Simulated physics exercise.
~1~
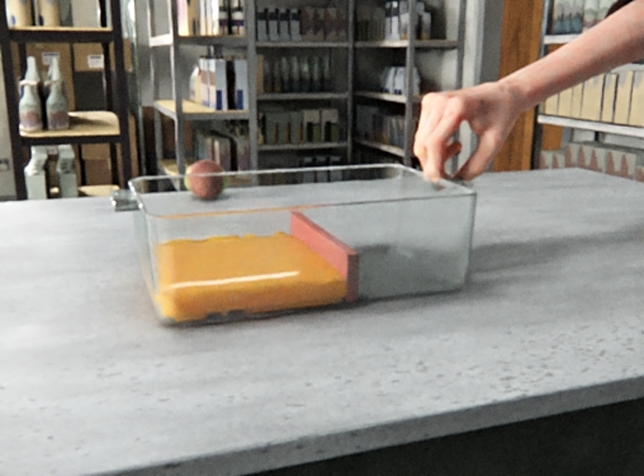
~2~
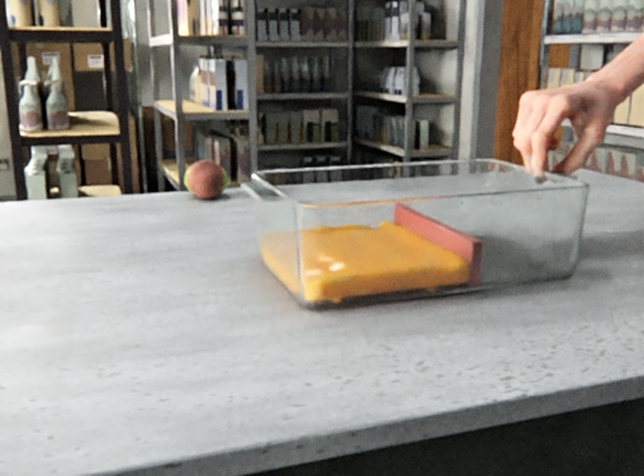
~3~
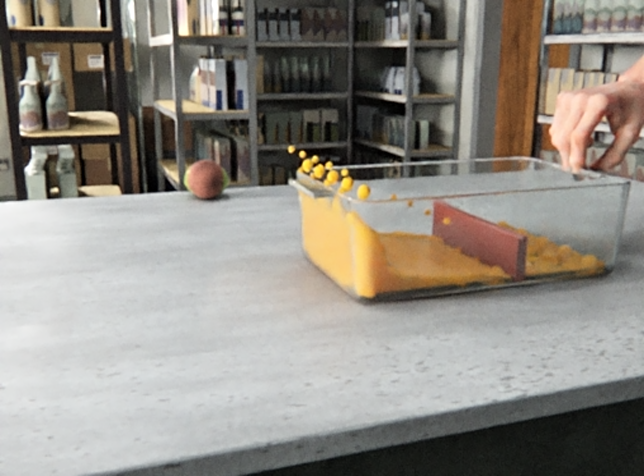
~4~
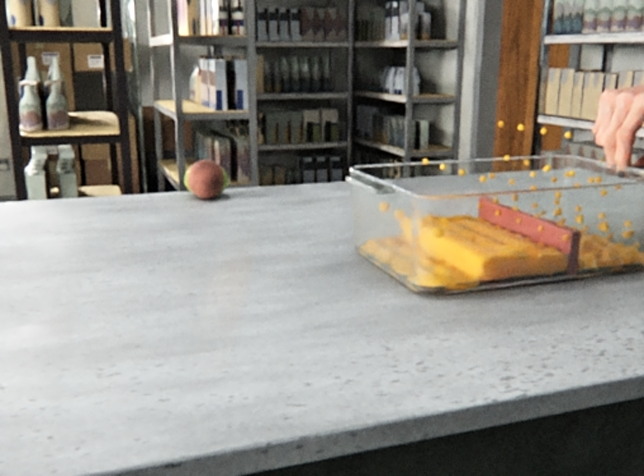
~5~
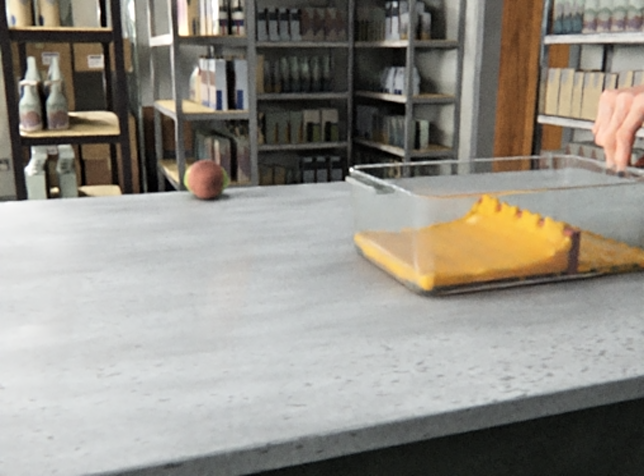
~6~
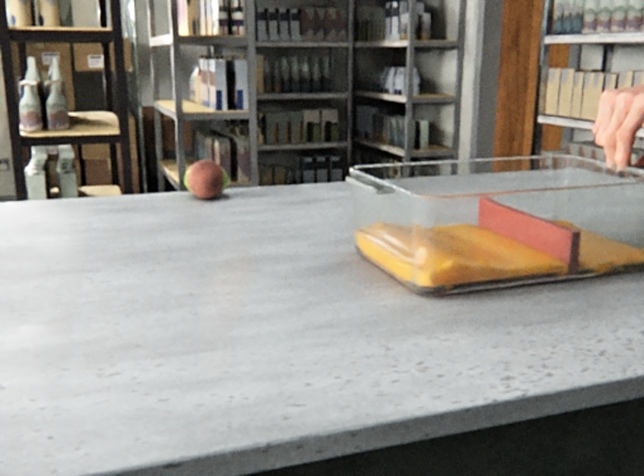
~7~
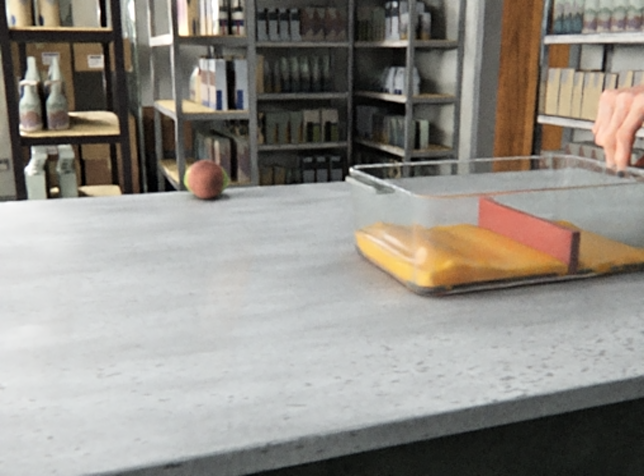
Orange juice sloshing over a red divider as a hand pulls a glass box rightwards, then settling on both sides.
